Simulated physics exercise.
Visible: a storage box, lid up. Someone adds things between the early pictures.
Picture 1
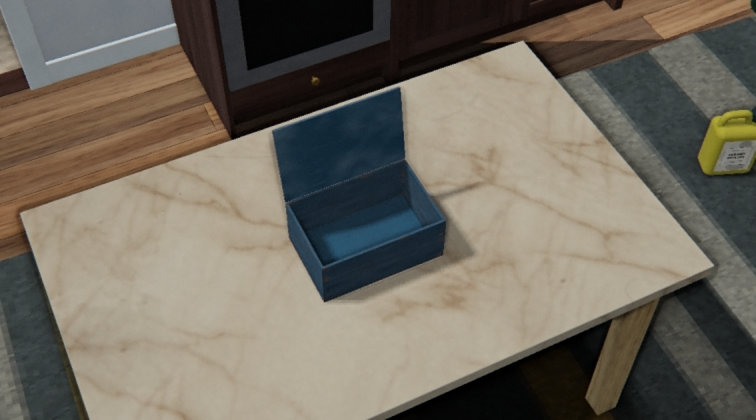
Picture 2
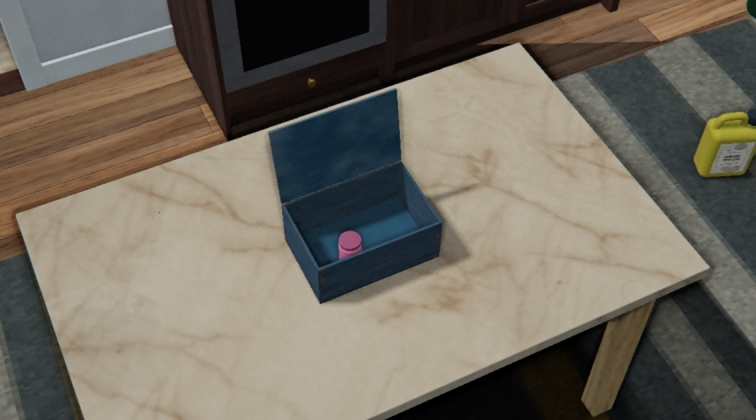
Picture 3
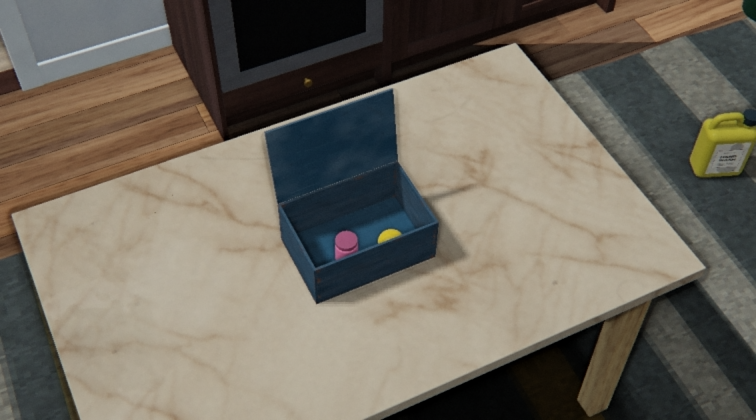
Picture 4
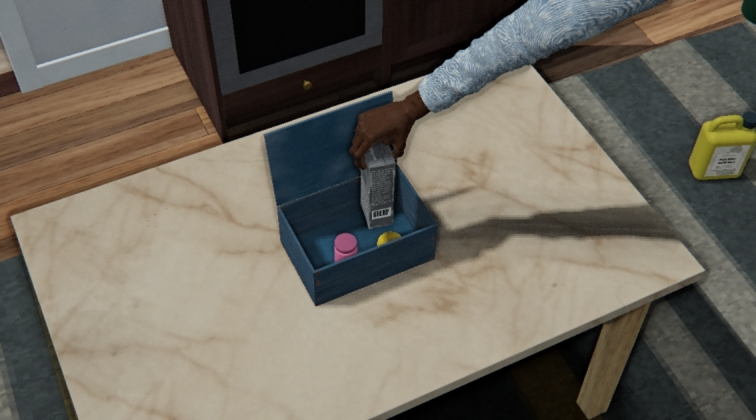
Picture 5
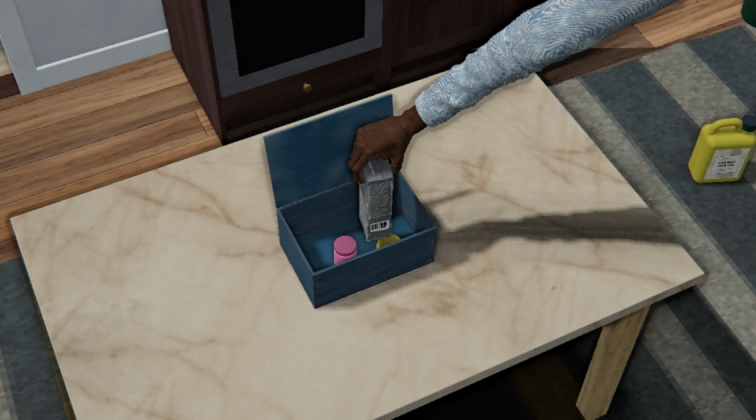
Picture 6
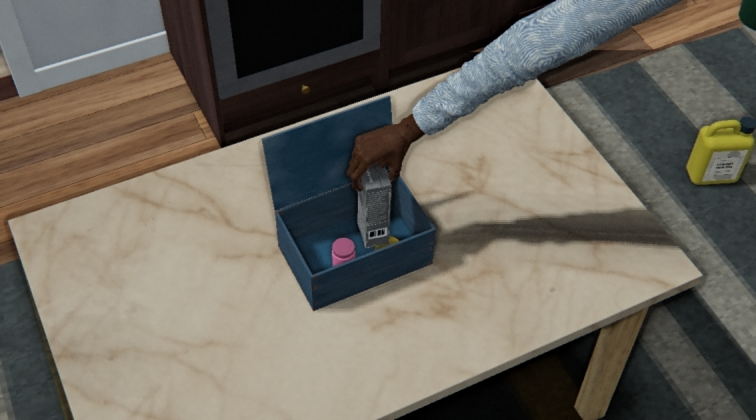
On a marble-topped table, an open blue box sat empty, then a pink shaker appeared inside, then something yellow, and a hand lowered a grey carton in behind them and kept hold of it.
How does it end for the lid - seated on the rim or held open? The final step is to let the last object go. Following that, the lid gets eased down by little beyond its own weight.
For the lid it ends seated on the rim.
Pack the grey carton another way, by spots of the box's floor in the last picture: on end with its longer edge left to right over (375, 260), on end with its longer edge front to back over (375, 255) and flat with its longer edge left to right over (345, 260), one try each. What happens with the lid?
Going in order, the lid comes down all the way, then comes down all the way, then comes down all the way.
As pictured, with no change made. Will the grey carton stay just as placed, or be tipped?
Result: It leans over.
Then, 0.40 s on from there, grey carton turned 70° from how it was put near (349, 229); yellow lemon shifted about its own width.
Then, 1.40 s on from there, lid 73° above the rim; grey carton on its side near (335, 241); yellow lemon shifted a little.
Then, 1.90 s on from there, lid 23° above the rim; grey carton on its side near (335, 241); yellow lemon shifted a little.
In the end, lid shut; toppled in the box, grey carton; the other 2 unmoved. At the end, from the last picture's camera, grey carton near (335, 241).
